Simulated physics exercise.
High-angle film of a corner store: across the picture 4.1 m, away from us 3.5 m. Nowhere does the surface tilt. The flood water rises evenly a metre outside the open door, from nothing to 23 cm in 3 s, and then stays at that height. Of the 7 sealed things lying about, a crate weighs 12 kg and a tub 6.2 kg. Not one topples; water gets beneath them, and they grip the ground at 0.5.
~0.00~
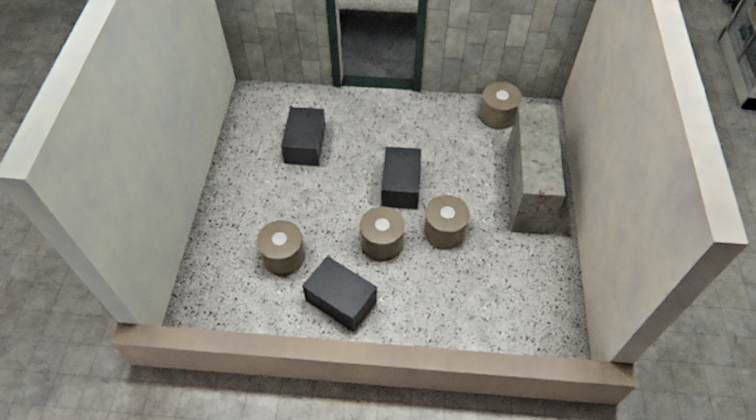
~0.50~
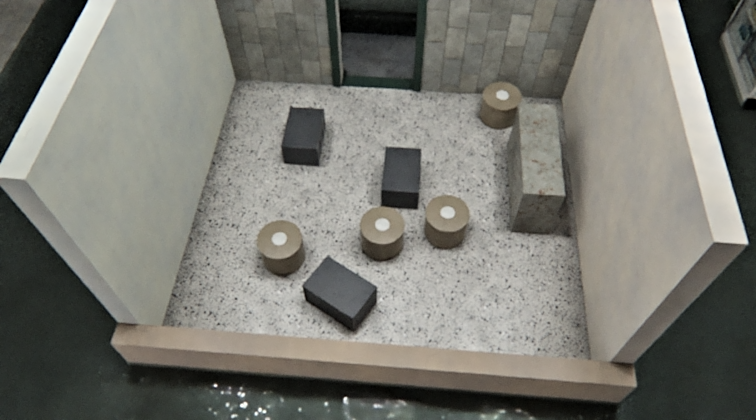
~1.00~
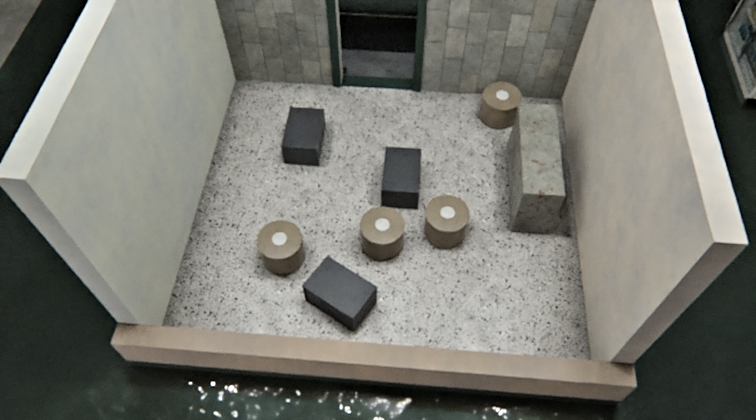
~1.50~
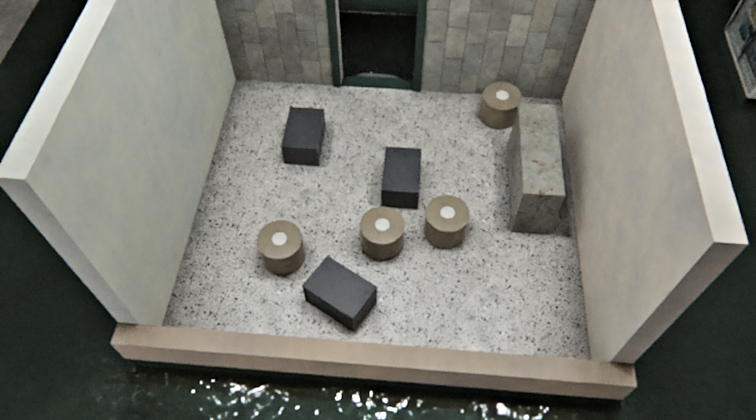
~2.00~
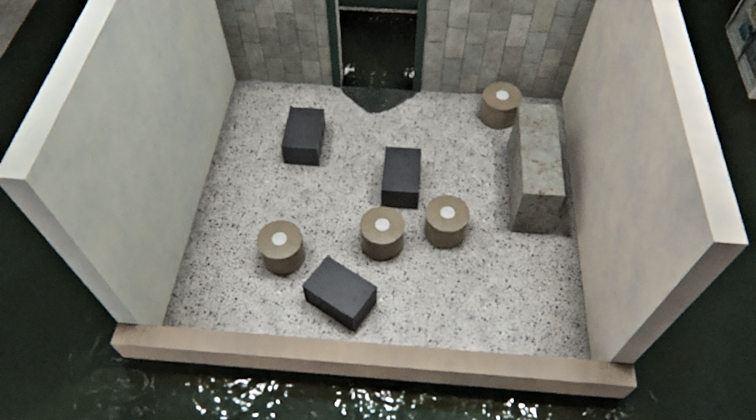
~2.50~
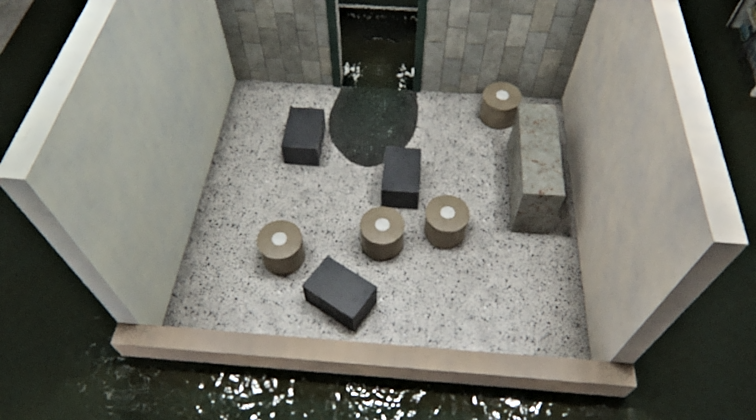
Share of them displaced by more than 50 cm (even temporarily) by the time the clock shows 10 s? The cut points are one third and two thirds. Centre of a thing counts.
It's shaping up to be most of them, two thirds and up.
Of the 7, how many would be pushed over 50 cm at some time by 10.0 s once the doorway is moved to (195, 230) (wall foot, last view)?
In that case the number is 6.
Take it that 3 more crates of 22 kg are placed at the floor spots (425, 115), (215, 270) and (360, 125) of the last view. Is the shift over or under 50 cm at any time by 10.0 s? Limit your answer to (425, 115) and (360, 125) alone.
Note: Item 1 below threshold; item 2 above threshold.
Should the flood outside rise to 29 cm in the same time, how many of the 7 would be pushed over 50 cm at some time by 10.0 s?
Count: 6.
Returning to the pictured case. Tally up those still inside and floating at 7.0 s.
Count at that moment: 5.
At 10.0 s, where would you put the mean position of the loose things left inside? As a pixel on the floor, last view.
Close to pixel (412, 229).
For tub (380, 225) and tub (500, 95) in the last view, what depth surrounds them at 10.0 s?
Roughly 12 and 5 cm.
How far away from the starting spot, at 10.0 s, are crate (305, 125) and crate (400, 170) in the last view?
Shifts: 80 cm / 140 cm.
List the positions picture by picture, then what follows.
A crate at (402, 169), on the bottom; a crate at (303, 127) rests on the ground; water covers 0.0 m2; 0 of 7 have shifted, in the first picture.
A crate at (402, 169) rests on the ground; a crate at (303, 127), on the bottom; water covers 0.0 m2; 0 of 7 have shifted, in the second picture.
A crate at (402, 169) rests on the ground; a crate at (303, 127) rests on the ground; water covers 0.0 m2; 0 of 7 have shifted, in the third picture.
A crate at (402, 169) rests on the ground; a crate at (303, 127) rests on the ground; 0.0 m2 under water; 0 of 7 have shifted, in the fourth picture.
A crate at (402, 169), on the bottom; a crate at (303, 127) rests on the ground; 0.2 m2 under water; 0 of 7 have shifted, in the fifth picture.
A crate at (402, 169) rests on the ground; a crate at (303, 127) rests on the ground; water covers 1.0 m2; 0 of 7 have shifted, in the sixth picture.
After 3.5 s 0 of 7 are over 50 cm from their spots; 0 afloat.
After 4.5 s 1 of 7 are over 50 cm from their spots; 0 afloat.
After 7.0 s 5 of 7 are over 50 cm from their spots; 5 afloat.
After 10.0 s 6 of 7 are over 50 cm from their spots, and 6 have been at some point; 7 afloat.
